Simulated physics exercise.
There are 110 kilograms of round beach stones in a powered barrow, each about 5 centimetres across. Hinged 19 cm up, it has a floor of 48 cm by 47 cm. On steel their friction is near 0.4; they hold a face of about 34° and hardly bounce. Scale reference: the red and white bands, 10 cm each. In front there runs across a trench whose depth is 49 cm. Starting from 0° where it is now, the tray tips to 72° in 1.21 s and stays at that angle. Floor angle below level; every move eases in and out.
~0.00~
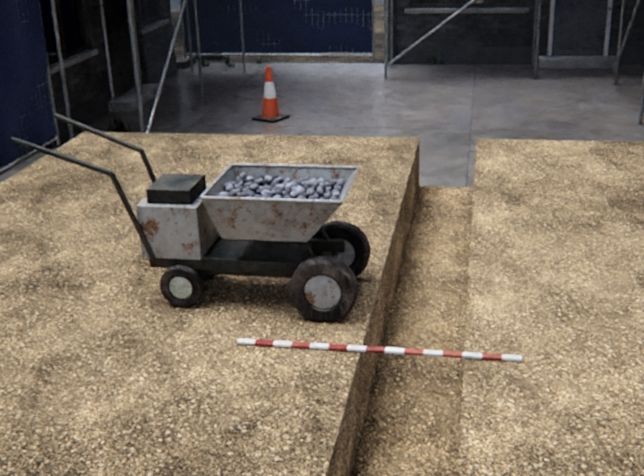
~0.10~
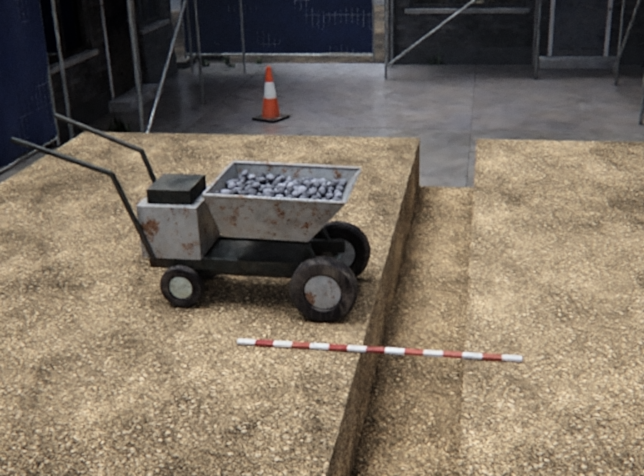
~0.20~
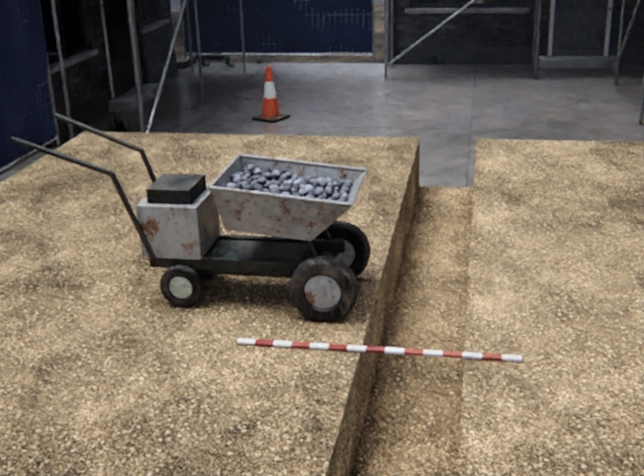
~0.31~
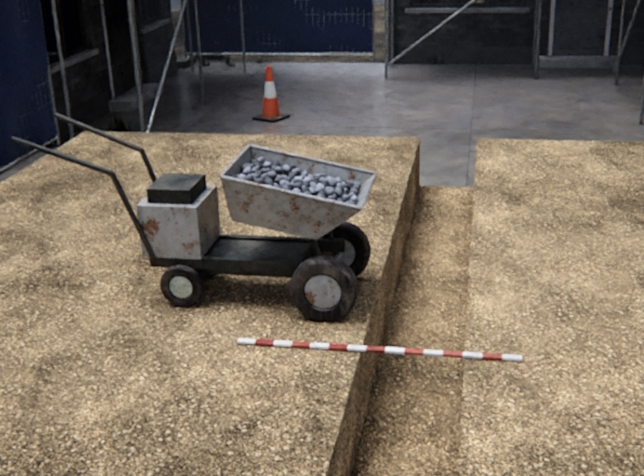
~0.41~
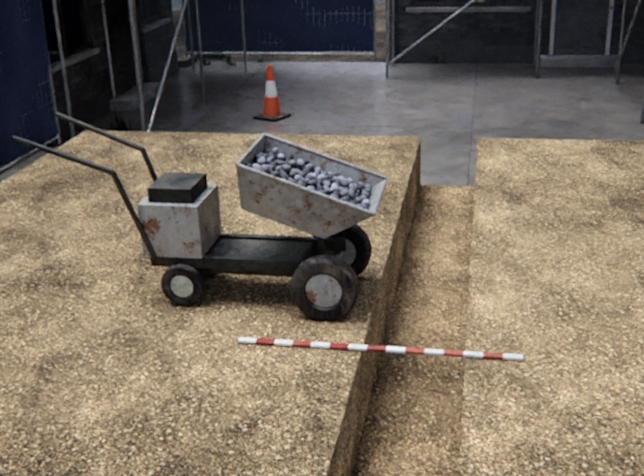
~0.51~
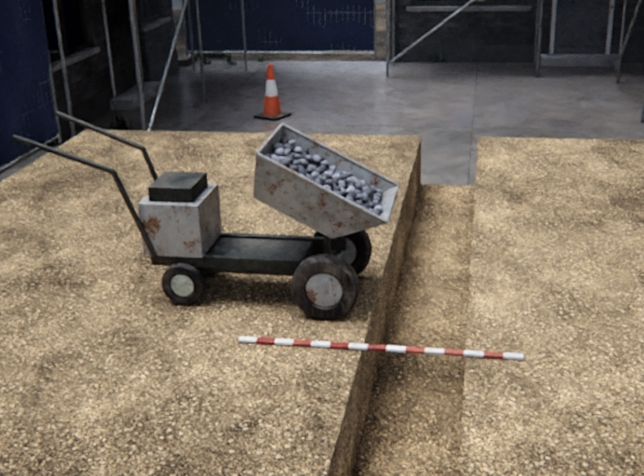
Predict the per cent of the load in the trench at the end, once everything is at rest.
Near 56 per cent.
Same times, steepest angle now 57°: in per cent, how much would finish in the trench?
In that case some 65 per cent.
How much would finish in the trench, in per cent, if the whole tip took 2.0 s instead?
Roughly 65 per cent.
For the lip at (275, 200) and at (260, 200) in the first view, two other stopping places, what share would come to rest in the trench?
About 100 per cent from the first spot, about 95 from the second.
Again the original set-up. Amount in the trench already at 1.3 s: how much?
About 35 per cent by then.
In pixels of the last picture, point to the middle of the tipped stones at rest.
Somewhere near pixel (462, 364).
After 0.9 s the floor is at 61°; 100 % in the tray; the foremost stones are at (432, 249).
After 1.3 s the floor is at 72°; 40 % in the tray, 33 % in the trench, 26 % past the trench; the foremost stones are at (532, 302).
After 1.7 s the floor is at 72°; 9 % in the tray, 47 % in the trench, 44 % past the trench; the foremost stones are at (616, 311).
After 3.6 s the floor is at 72°; 0 % in the tray, 56 % in the trench, 44 % past the trench; the foremost stones are past the picture's edge.
